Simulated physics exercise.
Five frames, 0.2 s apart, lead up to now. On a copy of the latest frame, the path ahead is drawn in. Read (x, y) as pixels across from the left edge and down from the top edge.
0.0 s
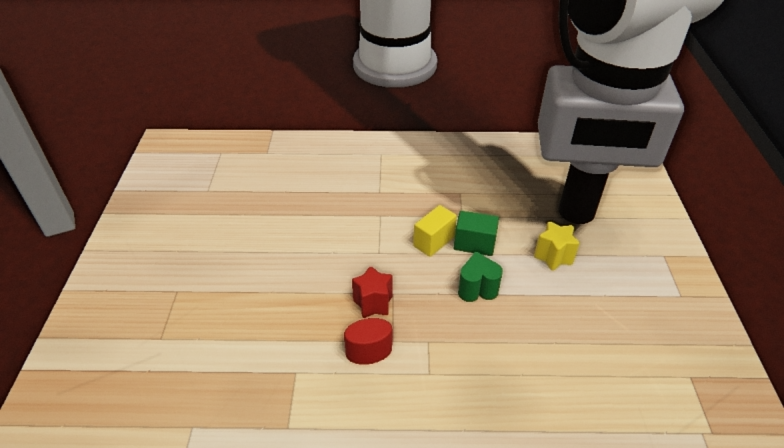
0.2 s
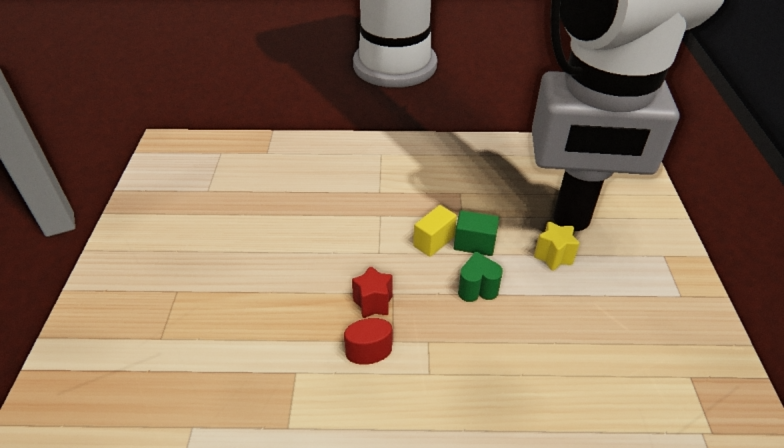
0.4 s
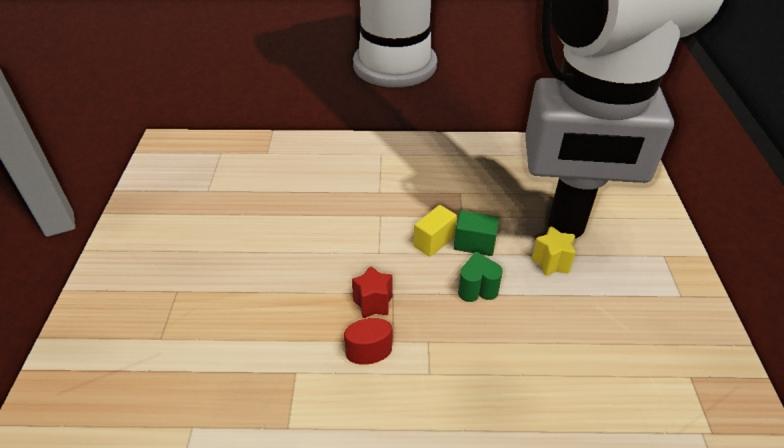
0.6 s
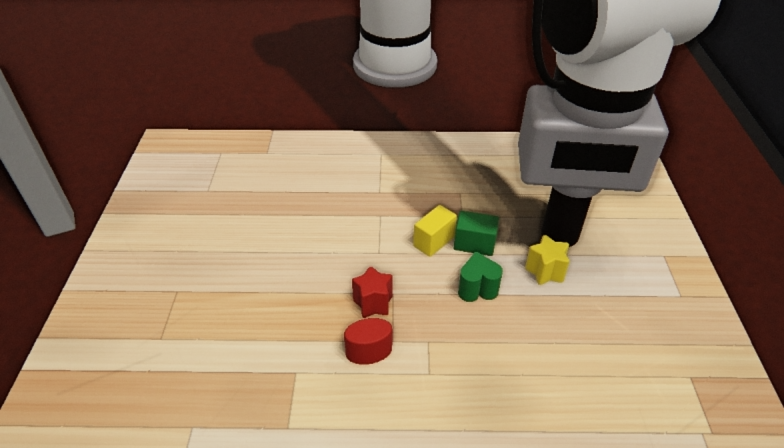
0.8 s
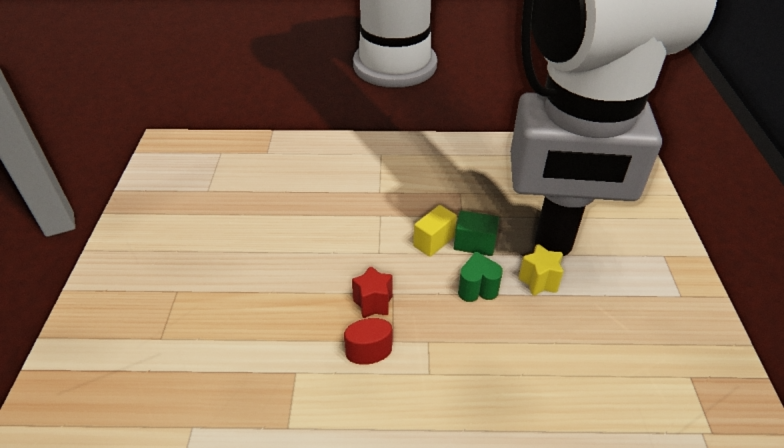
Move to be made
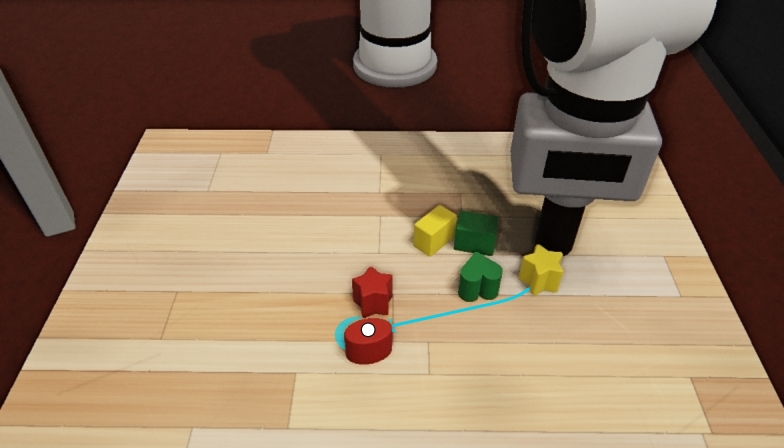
We see a robot arm above a wooden table holding red, yellow and green blocks. Its black stick moves toward the yellow star and pushes it a short way down and slightly left, while the other blocks stay still.
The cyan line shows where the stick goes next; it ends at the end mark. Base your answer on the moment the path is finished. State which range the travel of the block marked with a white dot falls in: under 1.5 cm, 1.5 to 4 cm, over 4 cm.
It moves between 1.5 and 4 cm.
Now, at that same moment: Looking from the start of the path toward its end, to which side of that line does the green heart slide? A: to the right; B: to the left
A - to the right.
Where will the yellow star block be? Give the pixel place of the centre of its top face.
Its top middle will sit at (497, 314).
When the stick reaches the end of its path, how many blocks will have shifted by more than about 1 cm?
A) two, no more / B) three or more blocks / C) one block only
It's B.
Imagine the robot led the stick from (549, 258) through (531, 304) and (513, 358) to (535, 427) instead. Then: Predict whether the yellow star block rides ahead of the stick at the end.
Fallen away.
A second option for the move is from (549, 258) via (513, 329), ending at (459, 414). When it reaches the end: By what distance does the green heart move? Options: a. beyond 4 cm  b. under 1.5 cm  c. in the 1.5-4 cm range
Letter b.
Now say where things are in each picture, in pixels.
Stick tip (577, 212); block tops, red elliptical block (368, 330); red star block (373, 281); green heart (481, 268); yellow star block (560, 234), in the first frame.
Stick (571, 219); blocks unchanged, in the second frame.
Stick (566, 227); yellow star block (558, 240), in the third frame.
Stick (560, 235); yellow star block (552, 249), in the fourth frame.
Stick (553, 244); red elliptical block (368, 330); red star block (373, 281); green heart (481, 268); yellow star block (545, 259), in the fifth frame.
Path on the board, from (549, 258) via (508, 299) and (434, 317), ending at (356, 334); the dot is on the red elliptical block.
The first path, step by step. One third of the way, stick (511, 285); green heart (471, 268), turned 15° clockwise; yellow star block (509, 306), turned 15° anticlockwise.
Two thirds of the way, stick (434, 303); green heart (429, 267); yellow star block (497, 314), turned 55° anticlockwise.
At the end, stick (355, 320); red elliptical block (346, 346), turned 15° anticlockwise; red star block (355, 282), turned 75° clockwise; green heart (429, 267), turned 125° clockwise; yellow star block (497, 314), turned 55° anticlockwise.
